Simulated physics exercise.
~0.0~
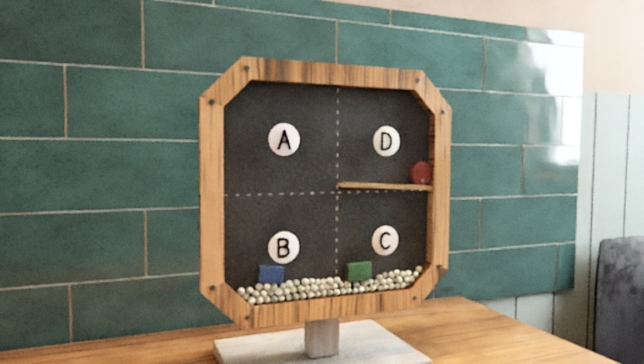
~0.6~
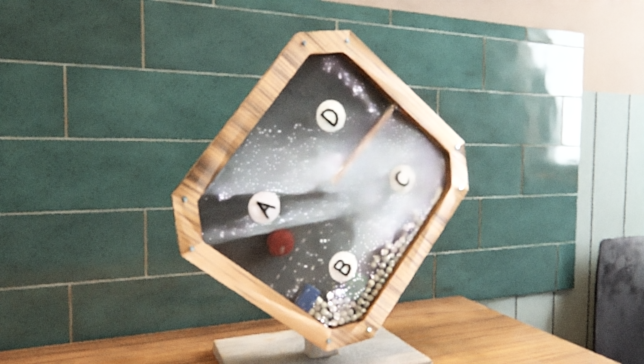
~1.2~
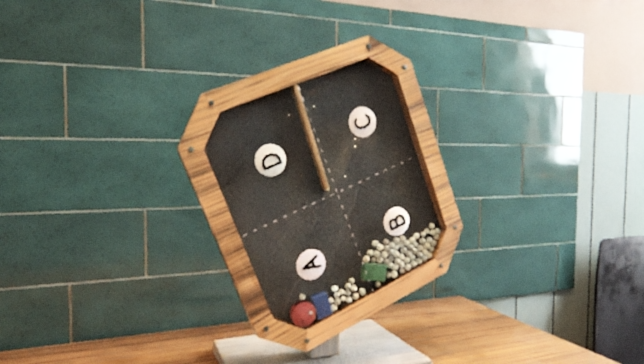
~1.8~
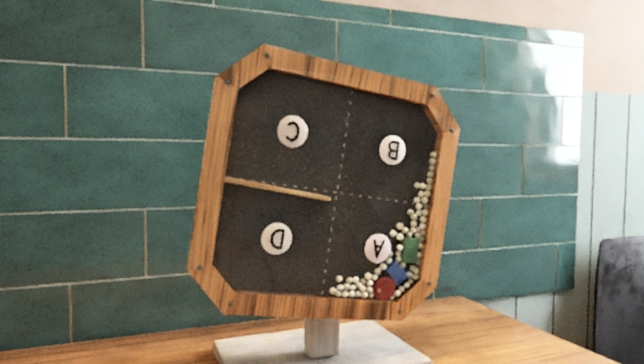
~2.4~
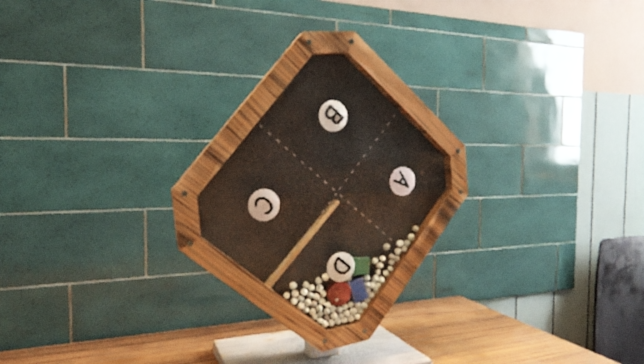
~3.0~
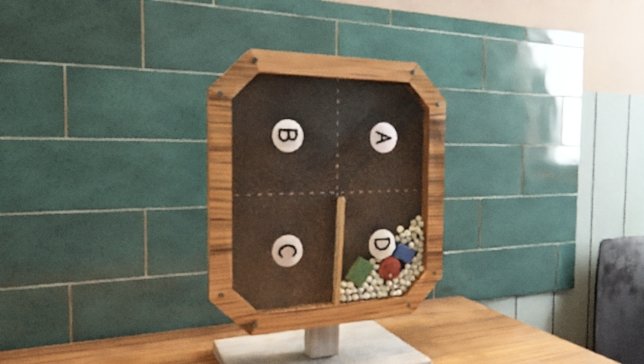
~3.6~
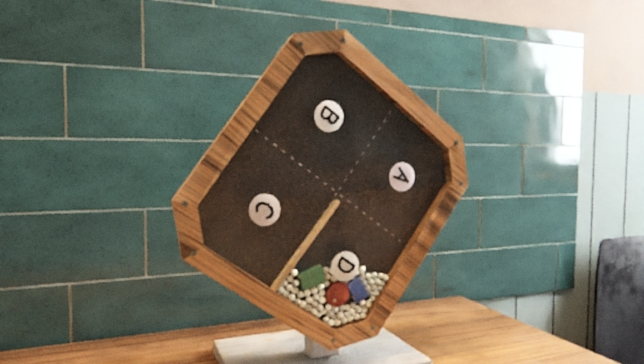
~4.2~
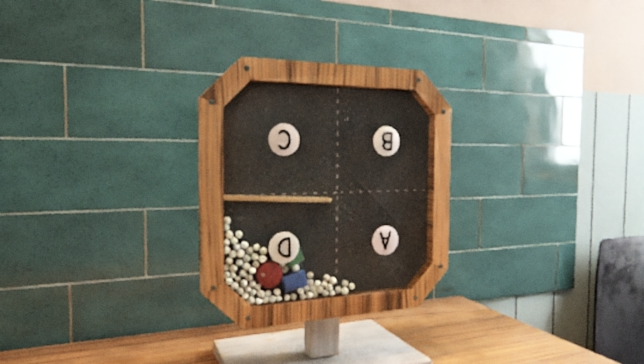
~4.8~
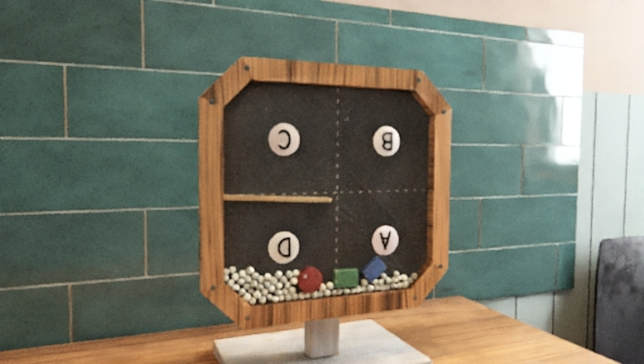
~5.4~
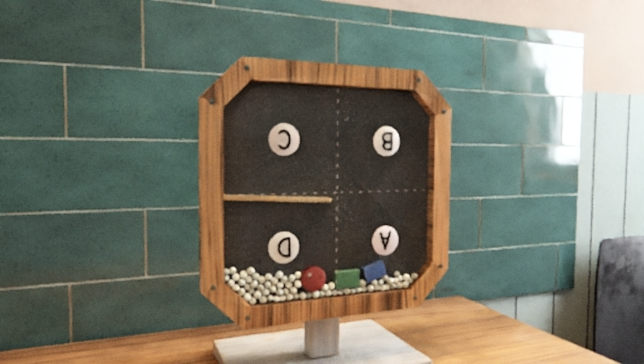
A wooden-framed box with quarters lettered A to D stands upright on a tabletop, a red disc on its inner shelf and blue and green blocks on the small white balls below. It turns anticlockwise, and the disc drops off the shelf toward the balls. As the turn continues, everything tumbles along the walls through A and gathers in D, beside the now upright shelf. The box then swings back clockwise and stops upside down. The balls spread along the bottom, leaving the disc in D and both blocks in A.
